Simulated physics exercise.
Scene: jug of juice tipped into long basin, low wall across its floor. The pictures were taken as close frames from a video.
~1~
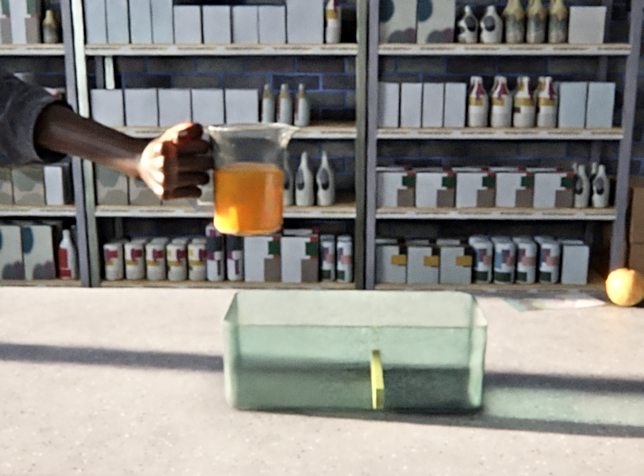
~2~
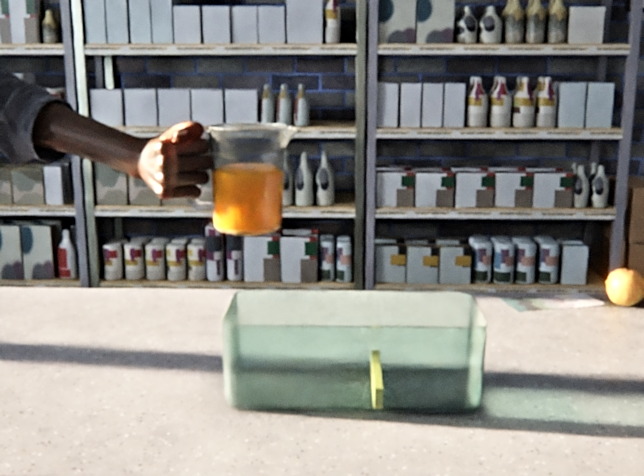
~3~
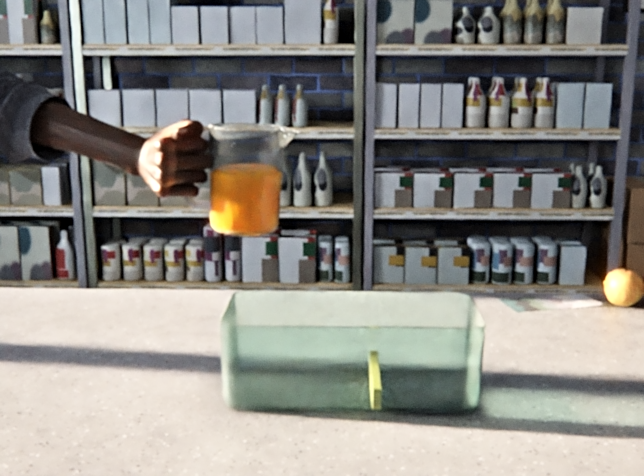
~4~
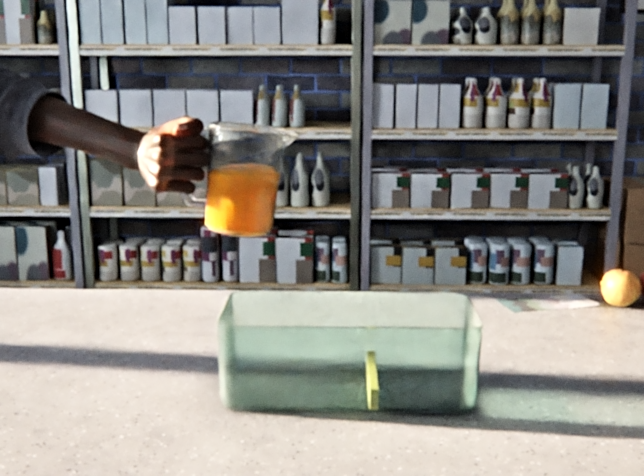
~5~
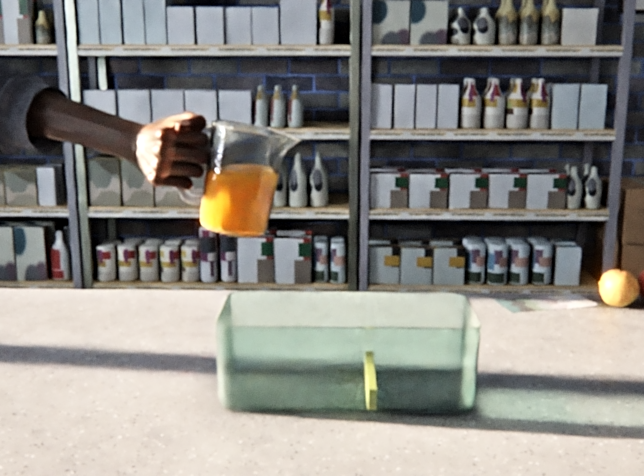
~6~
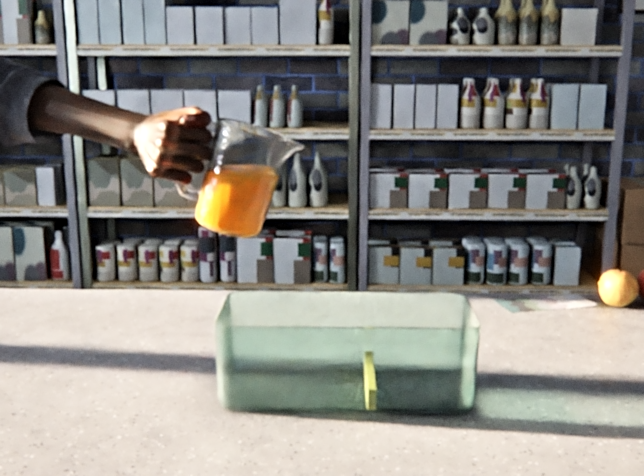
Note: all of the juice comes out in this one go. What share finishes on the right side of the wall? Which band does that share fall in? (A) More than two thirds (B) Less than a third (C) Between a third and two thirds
(B) Less than a third.
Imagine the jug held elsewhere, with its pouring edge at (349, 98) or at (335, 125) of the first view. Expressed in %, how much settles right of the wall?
Roughly 85 percent on the first try and 85 percent on the second.
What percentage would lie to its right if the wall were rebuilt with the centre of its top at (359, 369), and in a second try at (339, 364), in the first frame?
Roughly 70 per cent first and roughly 90 per cent second.
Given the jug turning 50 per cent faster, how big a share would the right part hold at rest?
Close to 20 out of every hundred.
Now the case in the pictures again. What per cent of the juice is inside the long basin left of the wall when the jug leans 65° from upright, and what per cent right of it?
The left part holds around 0 percent, the right part 0 percent.
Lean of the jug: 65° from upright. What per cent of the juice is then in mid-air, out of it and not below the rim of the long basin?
Roughly 5 percent.
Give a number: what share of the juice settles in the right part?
Estimate: Some 10 per cent.
A moment on, the jug is tipped part way and 97 per cent is still to pour, 0 is left of the wall and 0 right of it.
Next, the jug is tipped on its side and 53 per cent is still to pour, 21 is left of the wall and 0 right of it.
Then the jug is tipped on its side and 14 per cent is still to pour, 68 is left of the wall and 7 right of it.
Later the jug is tipped on its side and 3 per cent is still to pour, 83 is left of the wall and 10 right of it.
At rest 86 per cent lies left of the wall, 11 right of it and 2 outside.
